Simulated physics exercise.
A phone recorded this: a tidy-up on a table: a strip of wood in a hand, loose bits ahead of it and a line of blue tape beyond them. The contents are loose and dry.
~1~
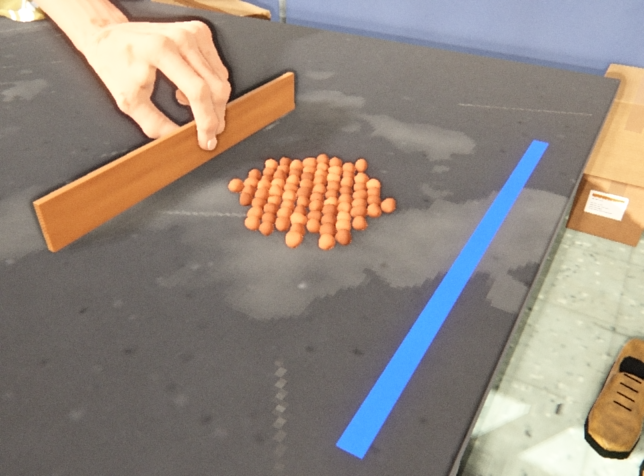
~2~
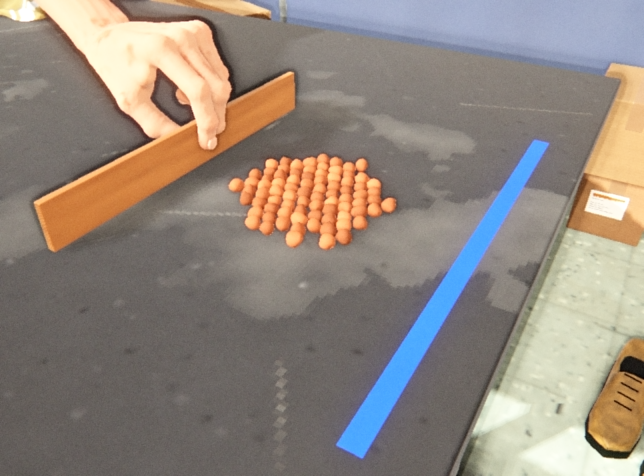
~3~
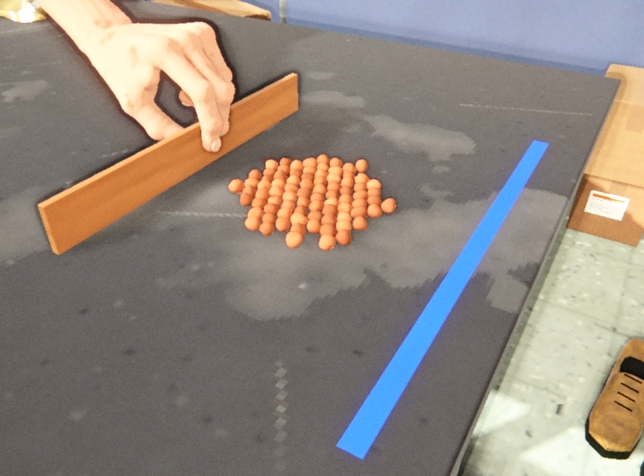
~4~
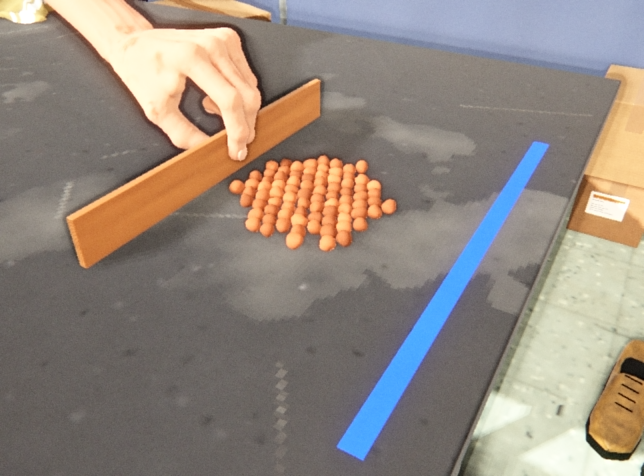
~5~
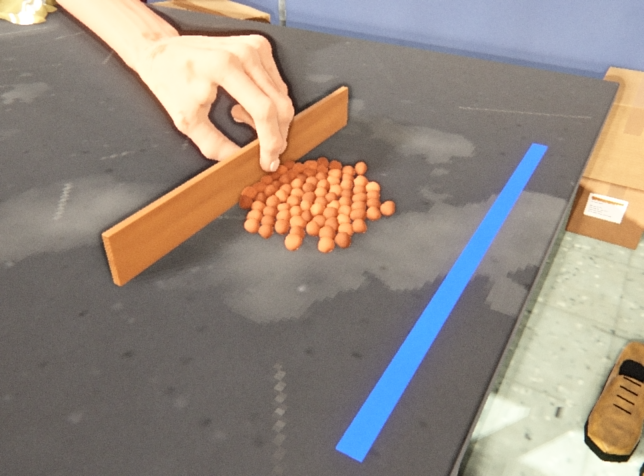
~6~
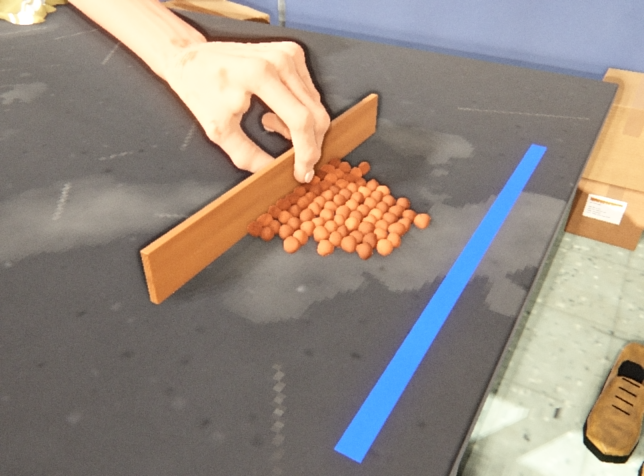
A hand slides a wooden strip rightward into small reddish-brown pellets, pushing them across the table.
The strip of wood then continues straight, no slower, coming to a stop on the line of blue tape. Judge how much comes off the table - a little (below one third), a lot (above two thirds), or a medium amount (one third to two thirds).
A medium amount, one third to two thirds.
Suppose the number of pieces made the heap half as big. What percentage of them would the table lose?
Close to 40 per cent.
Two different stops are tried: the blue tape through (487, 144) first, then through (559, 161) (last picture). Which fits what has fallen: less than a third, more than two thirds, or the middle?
Try 1 - below one third; try 2 - more than two thirds.
Just after the last frame, strip of wood still moving, near (389, 181); heap all on the table, its front near (526, 261).
A moment on, strip of wood stopped at the blue tape; heap roughly half over the edge.
When it is over, strip of wood stopped at the blue tape; heap roughly half over the edge.
